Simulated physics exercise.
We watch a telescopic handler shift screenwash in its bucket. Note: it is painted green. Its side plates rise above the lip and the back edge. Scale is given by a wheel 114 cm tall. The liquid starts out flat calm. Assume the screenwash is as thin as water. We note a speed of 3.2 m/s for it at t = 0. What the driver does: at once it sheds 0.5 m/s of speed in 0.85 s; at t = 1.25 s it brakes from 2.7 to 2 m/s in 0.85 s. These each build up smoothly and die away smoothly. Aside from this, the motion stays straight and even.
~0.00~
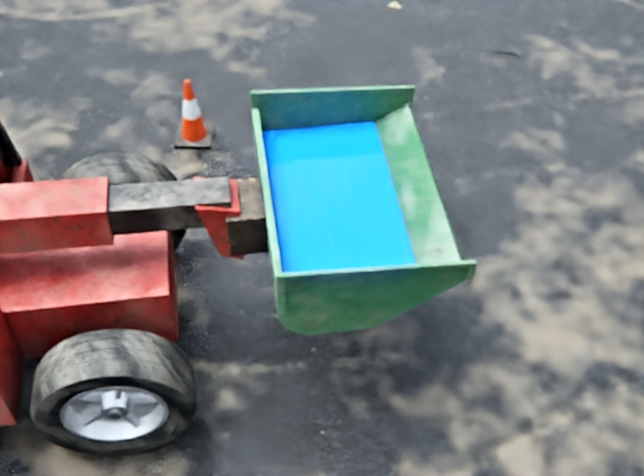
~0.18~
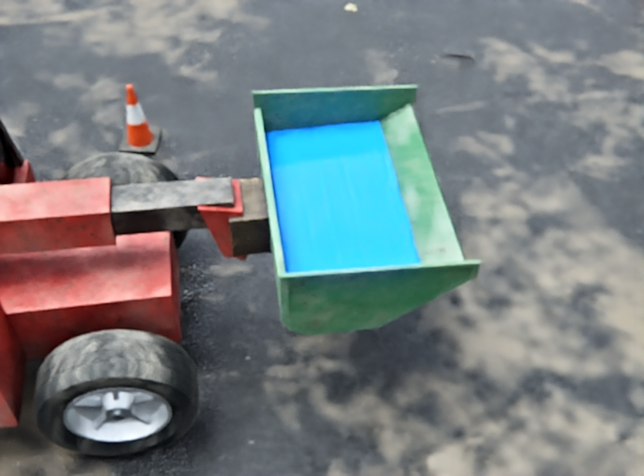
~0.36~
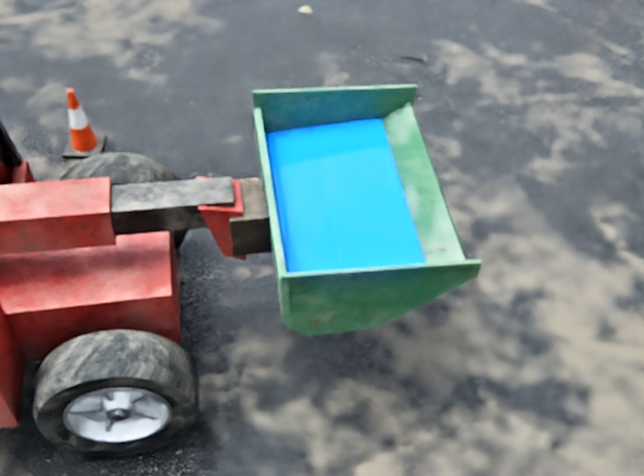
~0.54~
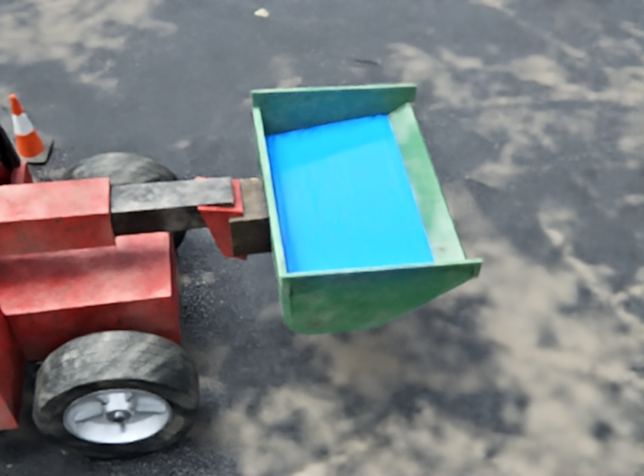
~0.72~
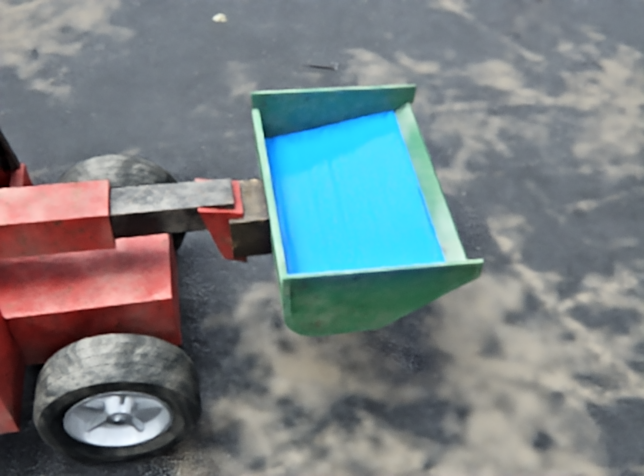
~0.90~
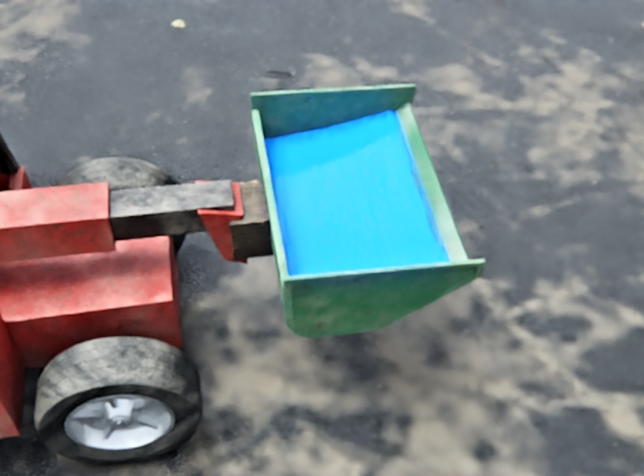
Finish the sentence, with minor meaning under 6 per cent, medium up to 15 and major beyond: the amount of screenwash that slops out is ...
... minor.
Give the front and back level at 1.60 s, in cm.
Front: 24 cm; back: 26 cm.
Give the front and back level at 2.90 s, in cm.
The front reads 20 cm and the back reads 36 cm.
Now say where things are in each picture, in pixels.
It reaches (332, 127) at the front; it reaches (269, 132) at the back; the lip is at (465, 275); the front is on the right, in the first frame.
It reaches (334, 127) at the front; it reaches (271, 133) at the back, in the second frame.
It reaches (333, 126) at the front; it reaches (271, 134) at the back, in the third frame.
It reaches (333, 125) at the front; it reaches (270, 136) at the back, in the fourth frame.
It reaches (332, 126) at the front; it reaches (270, 139) at the back, in the fifth frame.
It reaches (332, 127) at the front; it reaches (270, 139) at the back; the lip is at (473, 274), in the sixth frame.
After 1.60 s the surface stands 26 cm at the back and 23 cm at the front; all of it is still inside.
After 2.25 s the surface stands 16 cm at the back and 23 cm at the front; 2 per cent has gone, over the front.
After 2.90 s the surface stands 36 cm at the back and 20 cm at the front; 3 per cent has gone, over the front.
After 4.99 s 4 per cent has gone, over the front, 13 of 332 litres.
